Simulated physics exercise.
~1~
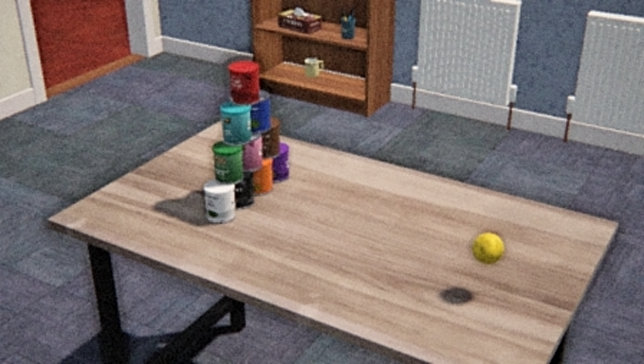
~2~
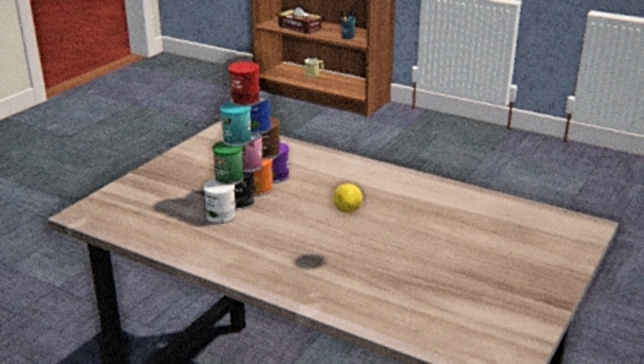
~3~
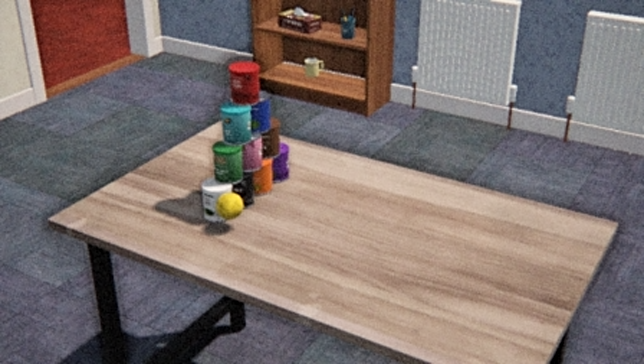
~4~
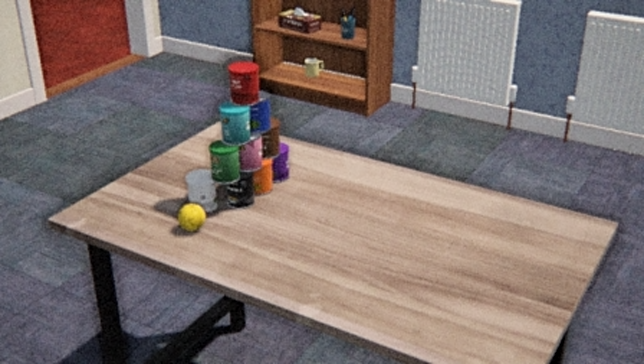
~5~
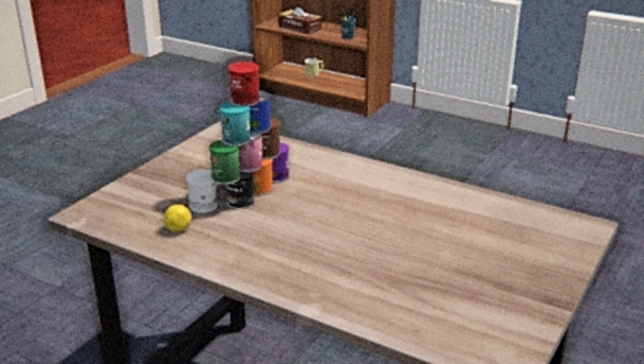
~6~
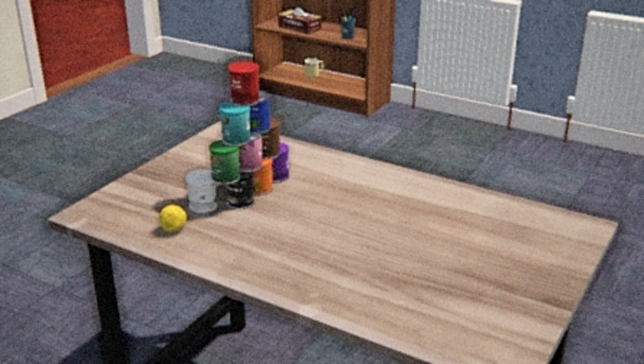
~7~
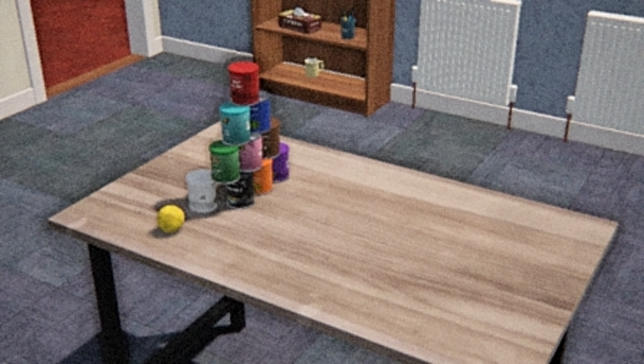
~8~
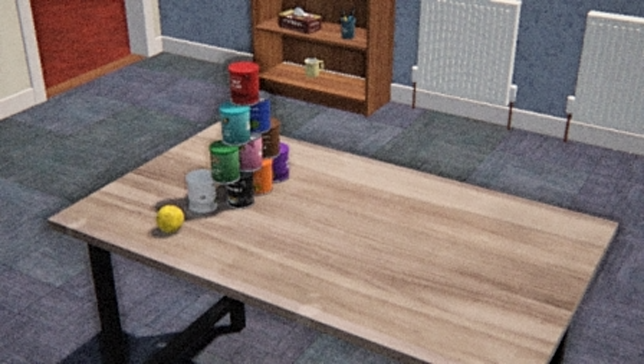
The clip shows a yellow ball flying leftward over a wooden table toward a stacked pyramid of colourful tins, meeting the white tin at the front corner and nudging it slightly left. The ball settles beside it, and the white tin stays upright while the other tins remain stacked.
